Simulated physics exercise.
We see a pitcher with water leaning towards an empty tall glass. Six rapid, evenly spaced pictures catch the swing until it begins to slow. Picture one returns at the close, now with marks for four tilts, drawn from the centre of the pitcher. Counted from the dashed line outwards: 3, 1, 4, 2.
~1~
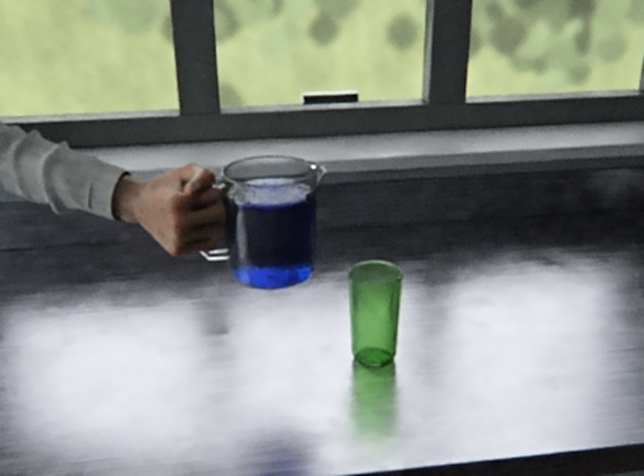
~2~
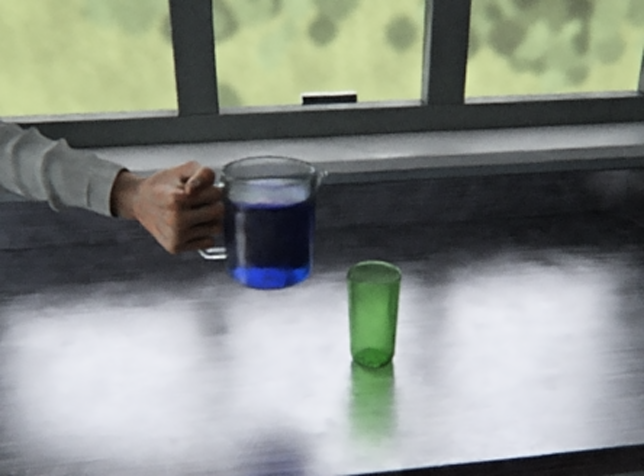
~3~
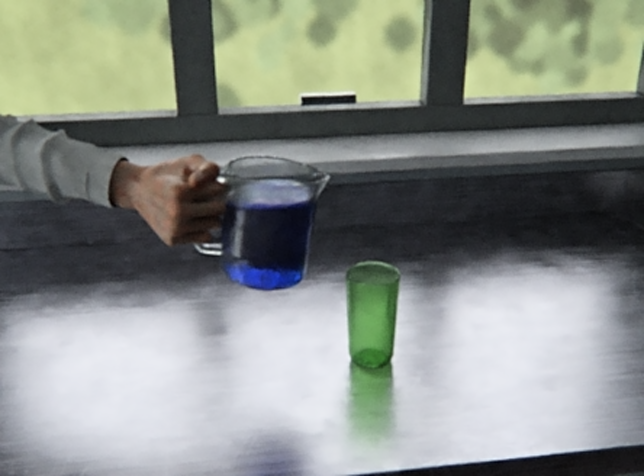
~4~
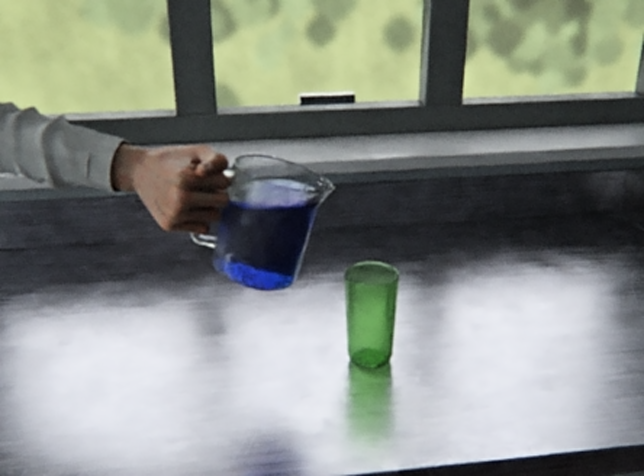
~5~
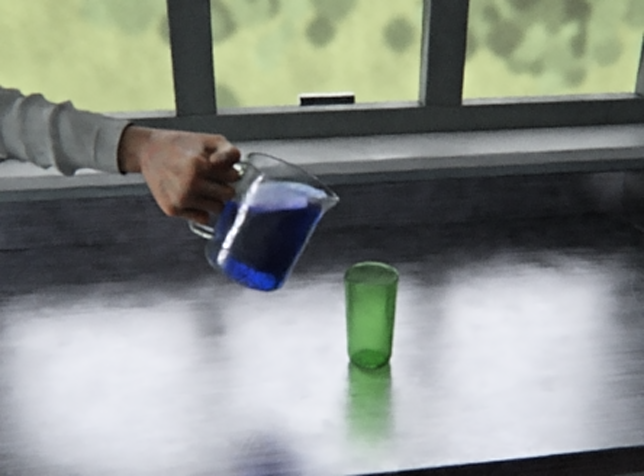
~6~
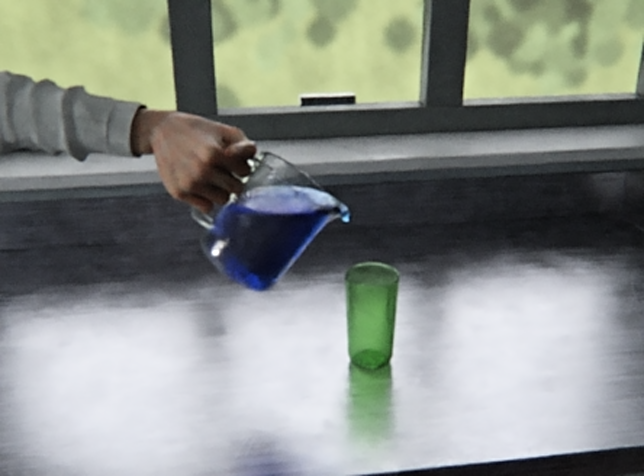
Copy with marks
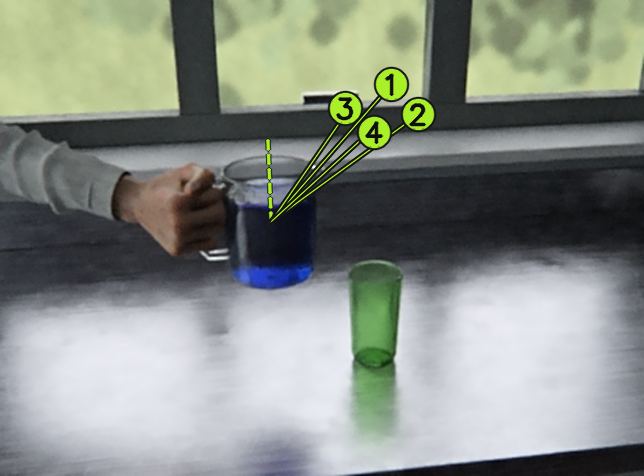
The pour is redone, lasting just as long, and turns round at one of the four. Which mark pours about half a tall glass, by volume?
It is 4.
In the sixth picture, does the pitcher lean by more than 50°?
No, it does not.
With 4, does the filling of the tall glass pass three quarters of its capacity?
No.
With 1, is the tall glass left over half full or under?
Under half.
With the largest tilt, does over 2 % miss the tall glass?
No.
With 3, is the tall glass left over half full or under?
Under.
On the marked copy, 1 at (380, 97); 2 at (404, 124); 3 at (338, 124); 4 at (358, 141).
With 1, the tall glass ends with about 32 % of what it can hold.
With 2, the tall glass ends with about 74 % of what it can hold.
With 3, the tall glass ends with about 16 % of what it can hold.
With 4, the tall glass ends with about 51 % of what it can hold.
